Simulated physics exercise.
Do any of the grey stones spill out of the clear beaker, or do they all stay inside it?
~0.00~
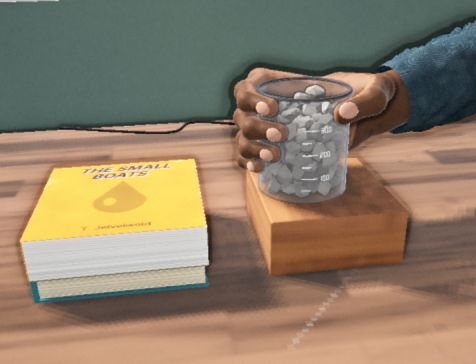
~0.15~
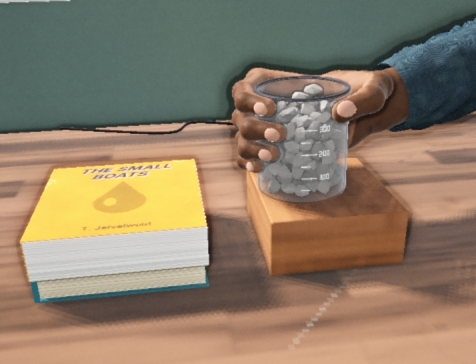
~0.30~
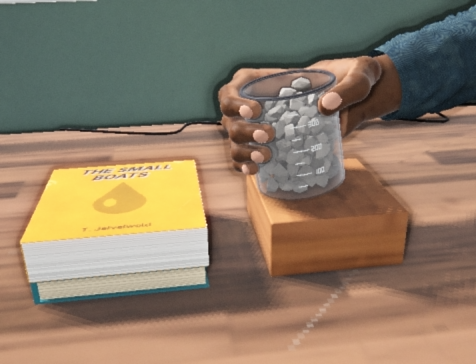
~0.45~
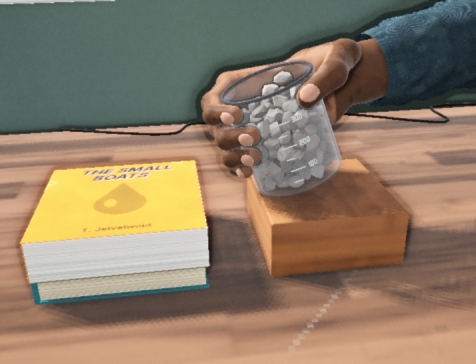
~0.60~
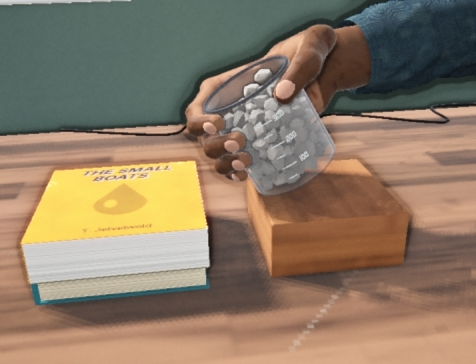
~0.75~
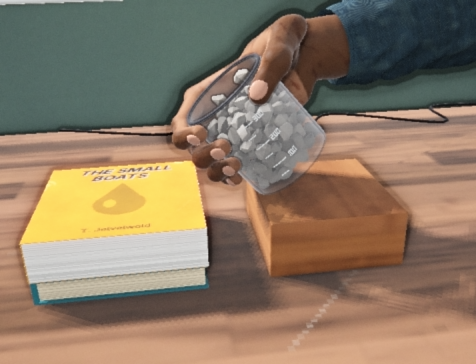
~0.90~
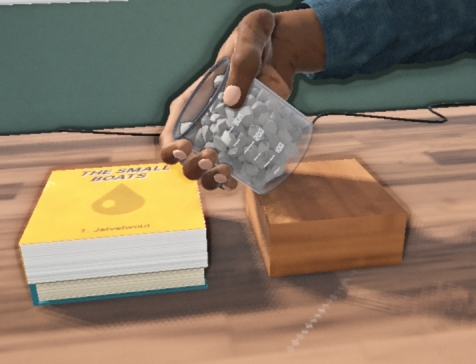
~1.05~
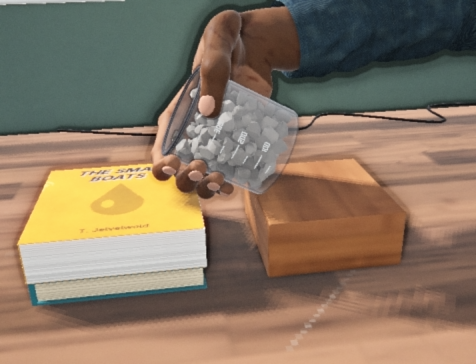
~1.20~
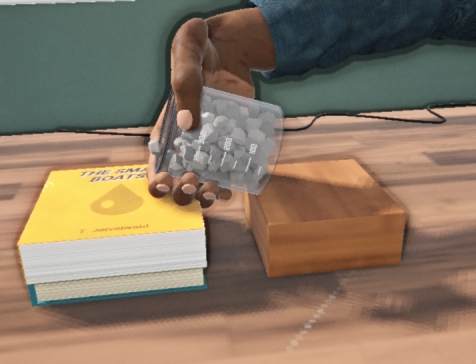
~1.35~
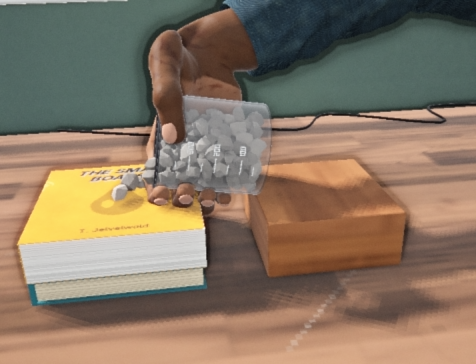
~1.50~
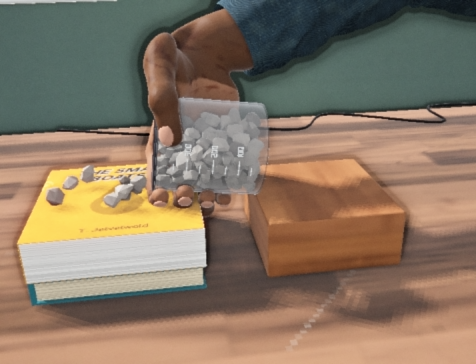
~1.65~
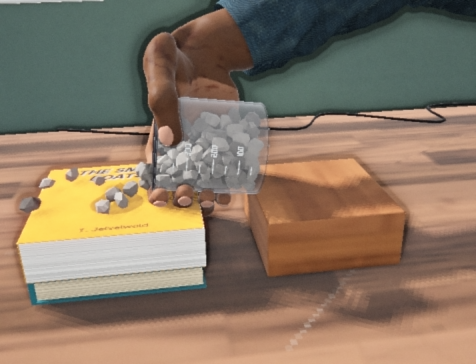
Some of the stones spill out. They tumble from the tipped beaker onto the yellow book, while many are still inside.
